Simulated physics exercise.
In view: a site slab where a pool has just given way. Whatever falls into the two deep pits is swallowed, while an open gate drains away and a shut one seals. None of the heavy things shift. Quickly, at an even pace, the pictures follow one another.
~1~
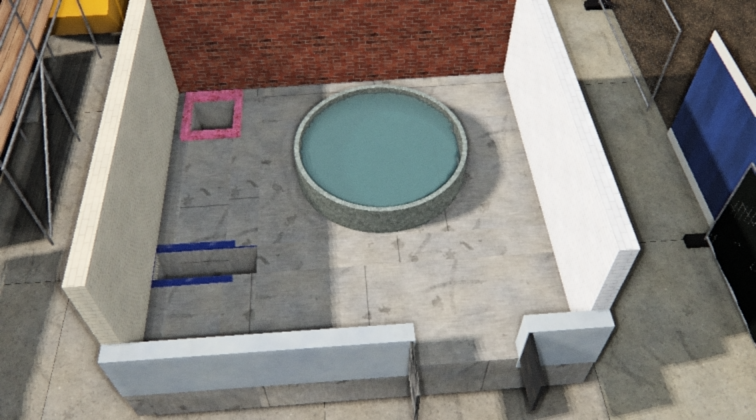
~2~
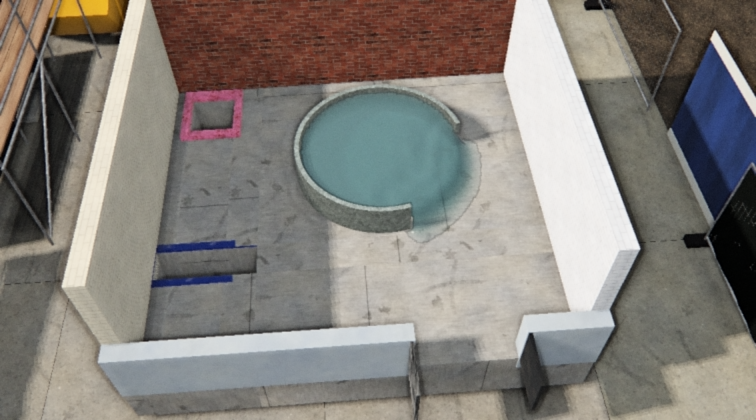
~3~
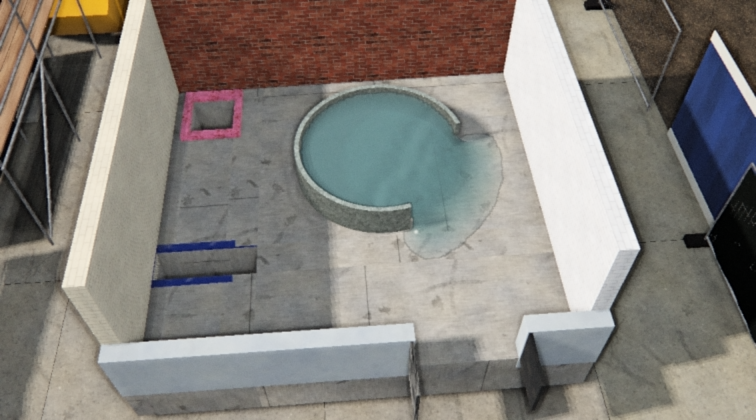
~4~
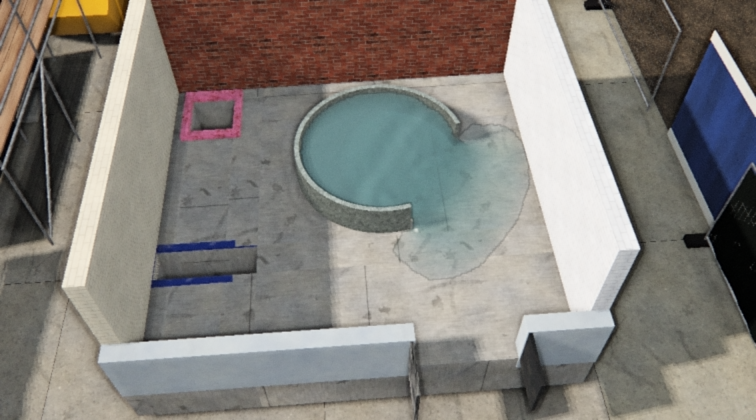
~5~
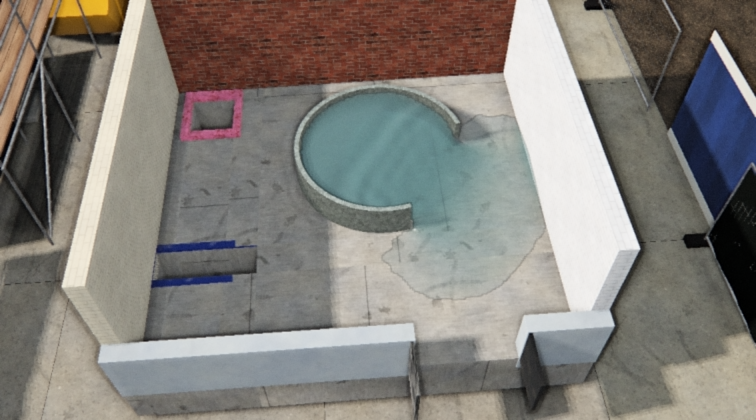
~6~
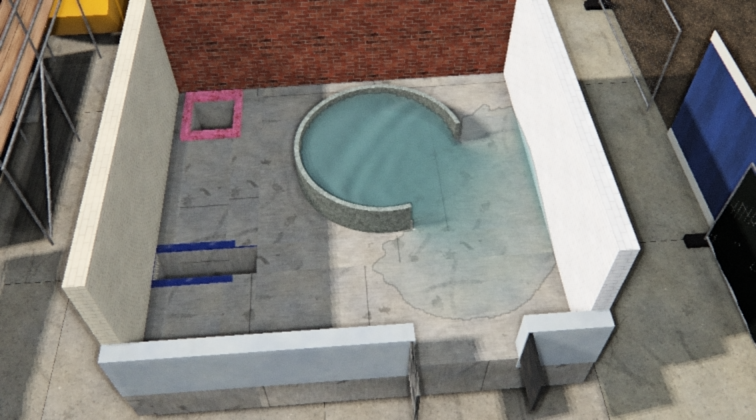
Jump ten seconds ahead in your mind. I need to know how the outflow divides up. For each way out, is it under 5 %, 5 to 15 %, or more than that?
Here is how it divides: The gate ends up with more than 15 %; the pink pit ends up with under 5 %; the blue pit ends up with more than 15 %.
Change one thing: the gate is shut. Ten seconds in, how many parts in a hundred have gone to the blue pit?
Blue pit, per cent: 30.
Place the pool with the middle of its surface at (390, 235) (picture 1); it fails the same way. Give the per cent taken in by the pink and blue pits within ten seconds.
Approximate tally in per cent: Pink pit 0, blue pit 4.
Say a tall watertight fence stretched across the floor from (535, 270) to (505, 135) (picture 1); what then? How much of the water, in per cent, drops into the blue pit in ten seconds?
Blue: 8 %.
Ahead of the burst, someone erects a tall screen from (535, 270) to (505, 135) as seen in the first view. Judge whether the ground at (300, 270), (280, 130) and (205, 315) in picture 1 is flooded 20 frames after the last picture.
Result, listed order: Spot 1 kept clear of the flood, spot 2 kept clear of the flood, spot 3 kept clear of the flood.
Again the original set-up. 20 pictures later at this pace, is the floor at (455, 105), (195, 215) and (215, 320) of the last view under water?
Soaked, spared, spared.
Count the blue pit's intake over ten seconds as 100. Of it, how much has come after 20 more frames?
I'd put it at about 0 per cent.
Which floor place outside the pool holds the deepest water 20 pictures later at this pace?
Somewhere around pixel (546, 339).
A moment on, water covers 30 % of the floor; the gate 0 %, the pink pit 0 %, the blue pit 0 %.
Next, water covers 30 % of the floor; the gate 2 %, the pink pit 0 %, the blue pit 0 %.
Then, water covers 50 % of the floor; the gate 8 %, the pink pit 0 %, the blue pit 0 %.
Later, water covers 80 % of the floor; the gate 18 %, the pink pit 0 %, the blue pit 3 %.
In the end, water covers 95 % of the floor; the gate 25 %, the pink pit 1 %, the blue pit 17 %.
